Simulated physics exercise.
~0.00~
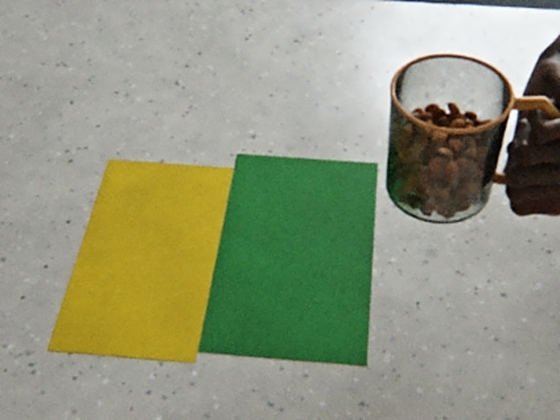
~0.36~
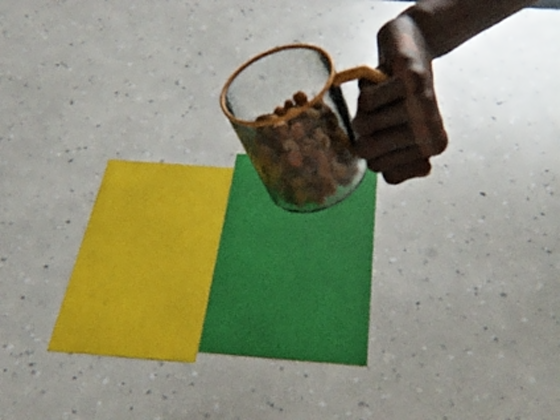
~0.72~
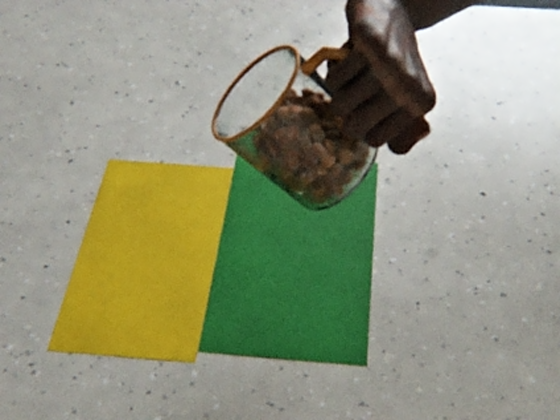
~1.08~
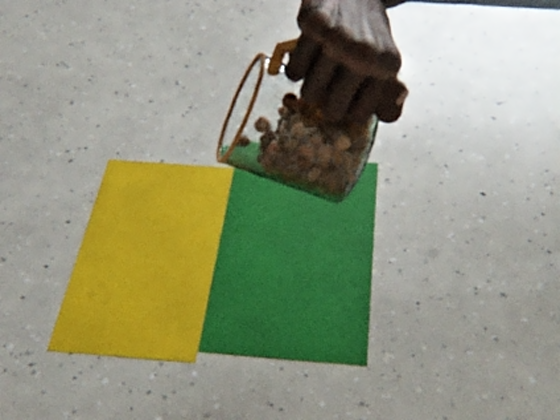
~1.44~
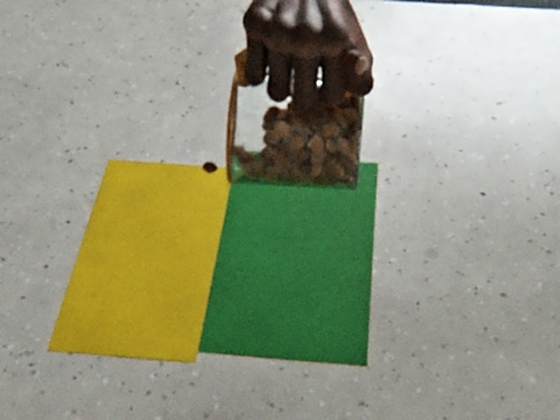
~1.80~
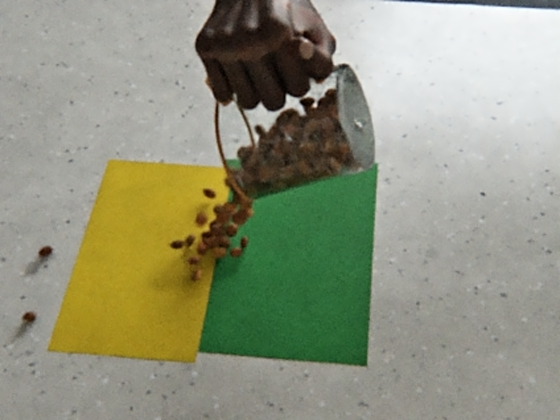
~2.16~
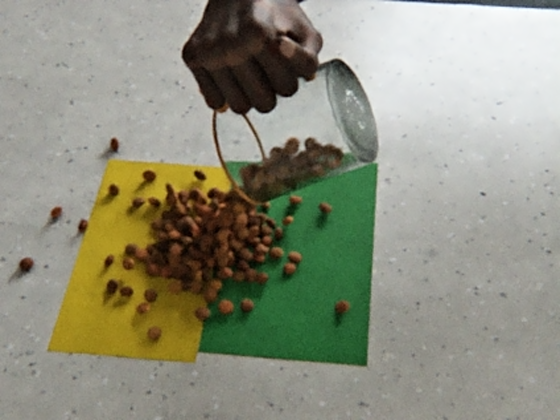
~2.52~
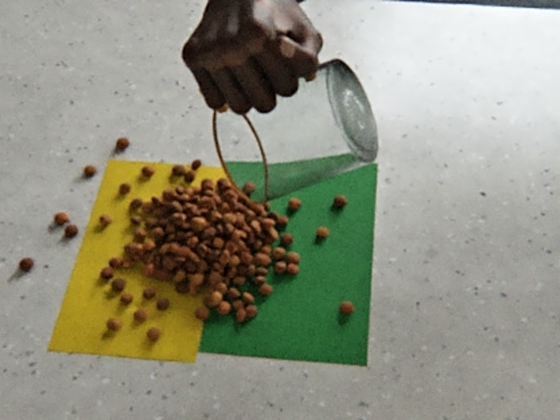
A hand moves a glass cup left and tips brown pieces onto yellow and green mats.
